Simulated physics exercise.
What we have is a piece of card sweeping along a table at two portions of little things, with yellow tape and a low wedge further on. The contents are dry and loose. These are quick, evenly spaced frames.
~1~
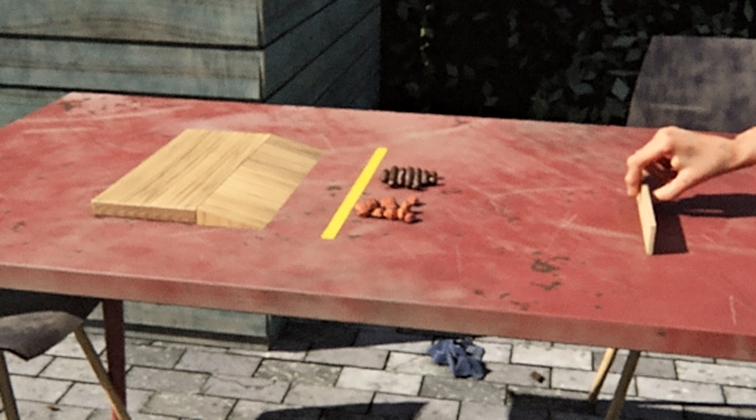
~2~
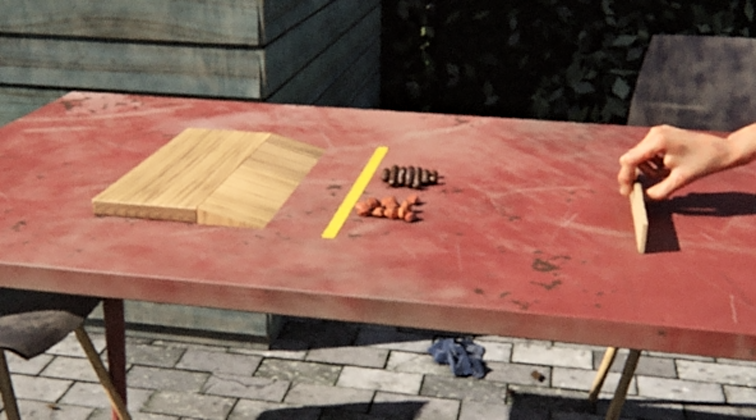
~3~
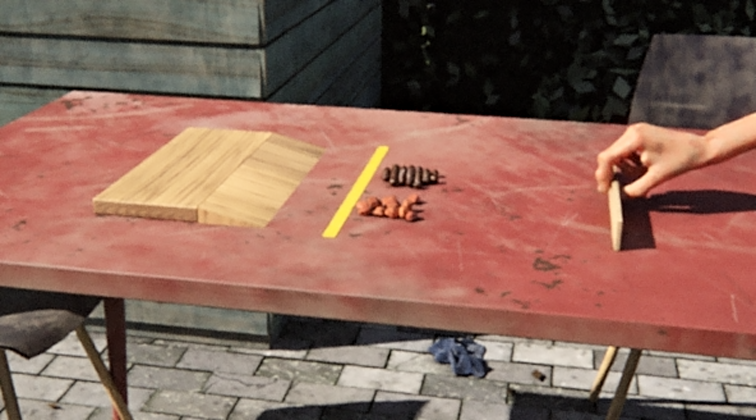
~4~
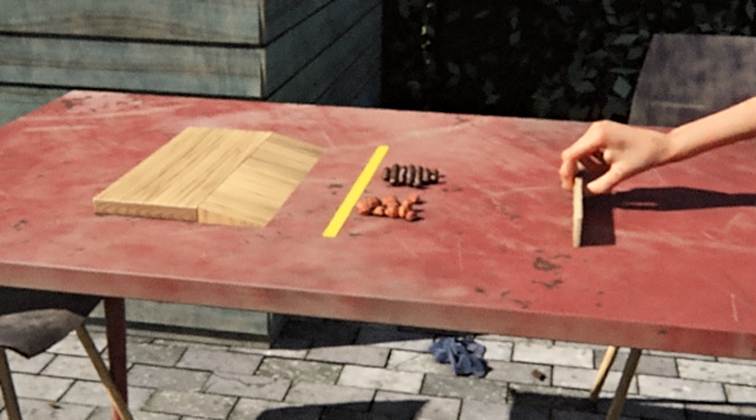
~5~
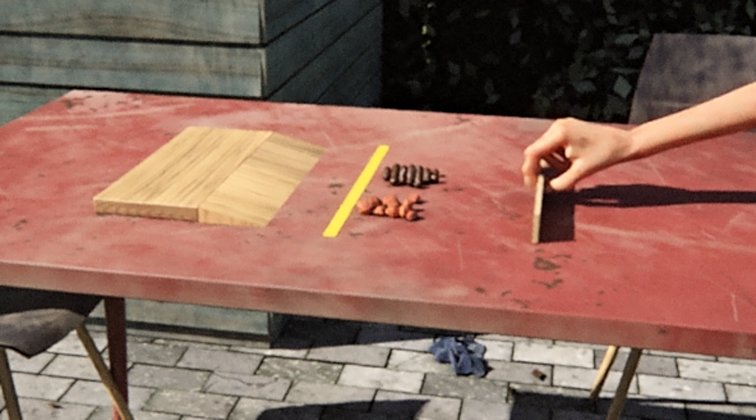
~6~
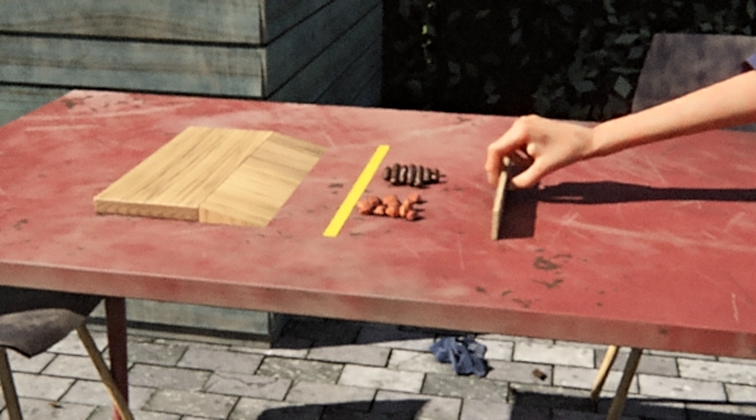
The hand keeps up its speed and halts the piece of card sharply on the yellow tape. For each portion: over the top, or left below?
In the end the near portion stalls before the top, and the far portion reaches the top with some.
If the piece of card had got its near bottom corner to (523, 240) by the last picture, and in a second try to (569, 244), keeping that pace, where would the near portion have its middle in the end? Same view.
First near (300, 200), then near (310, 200).
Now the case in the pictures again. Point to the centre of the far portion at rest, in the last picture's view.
Roughly at (297, 163).
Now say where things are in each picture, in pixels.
In the first frame, piece of card (650, 233), at rest; yellow tape (381, 152); top of the ramp (202, 203); near portion (390, 208), a few bits of crushed brick; far portion (409, 178), some chocolate balls.
In the second frame, piece of card (642, 231); far portion (410, 178).
In the third frame, piece of card (618, 229); near portion (391, 207).
In the fourth frame, piece of card (578, 225); far portion (411, 176).
In the fifth frame, piece of card (537, 222); near portion (391, 206).
In the sixth frame, piece of card (496, 218); yellow tape (383, 150); top of the ramp (204, 201); near portion (392, 206); far portion (411, 176).
Then, 0.14 s later than the last frame, piece of card still moving, near (417, 165); near portion every one short of the ramp; far portion every one short of the ramp.
Then, 0.30 s later than the last frame, piece of card stopped at the yellow tape; near portion every one short of the ramp; far portion every one short of the ramp.
Then, 0.58 s later than the last frame, piece of card stopped at the yellow tape; near portion roughly a quarter on the ramp, roughly two thirds short of the ramp; far portion roughly a third past the top, roughly two thirds on the ramp.
When it is over, piece of card stopped at the yellow tape; near portion not one past the top, roughly a quarter on the ramp, roughly two thirds short of the ramp; far portion roughly half past the top, just a few on the ramp, roughly half short of the ramp.
